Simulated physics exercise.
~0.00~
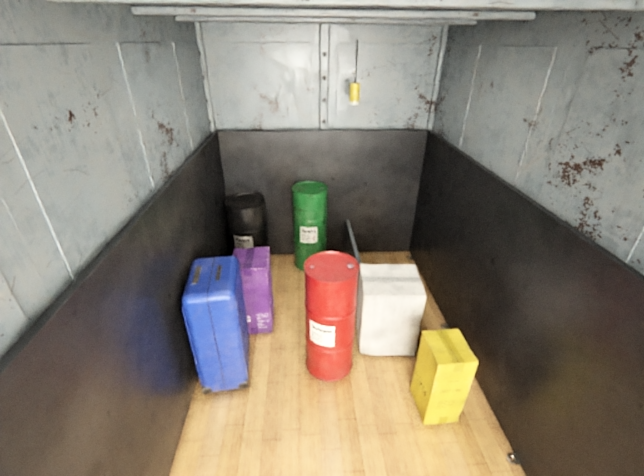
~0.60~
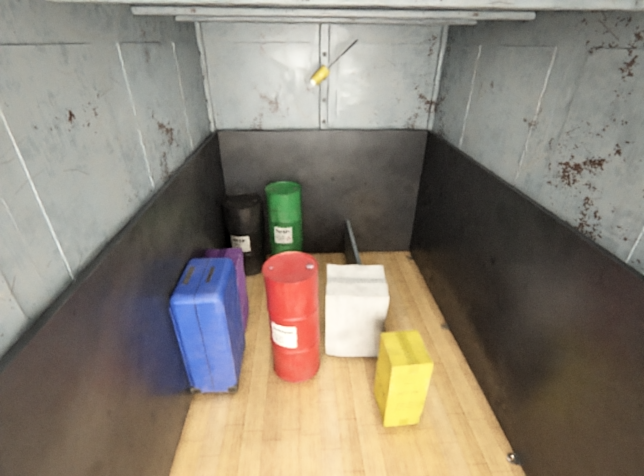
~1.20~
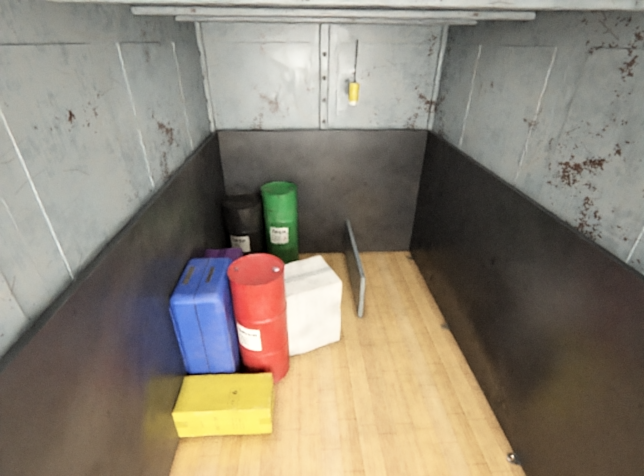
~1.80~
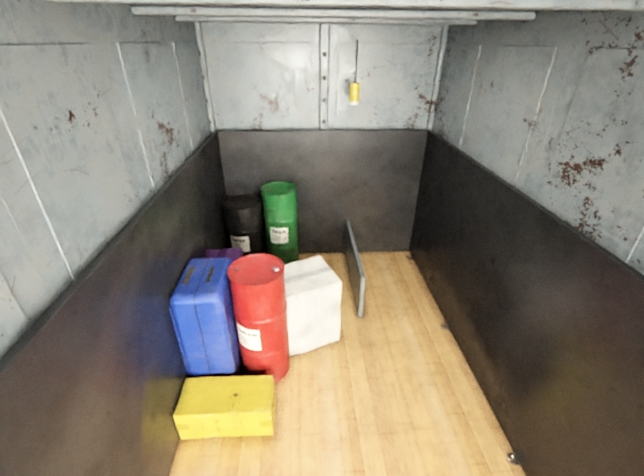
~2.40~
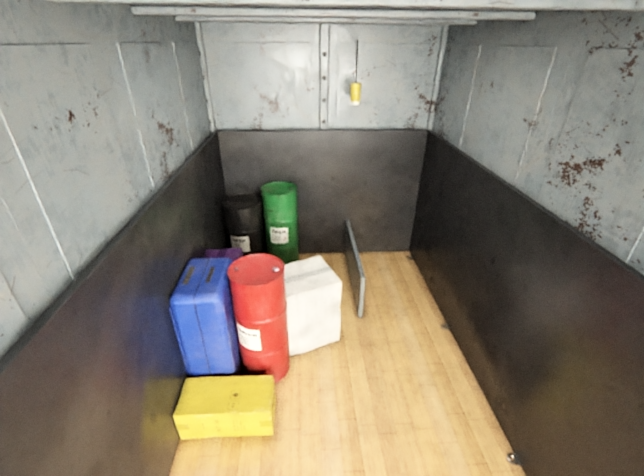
Loose boxes and drums sliding left in a van's load bay, the yellow box ending on its side near the blue case.
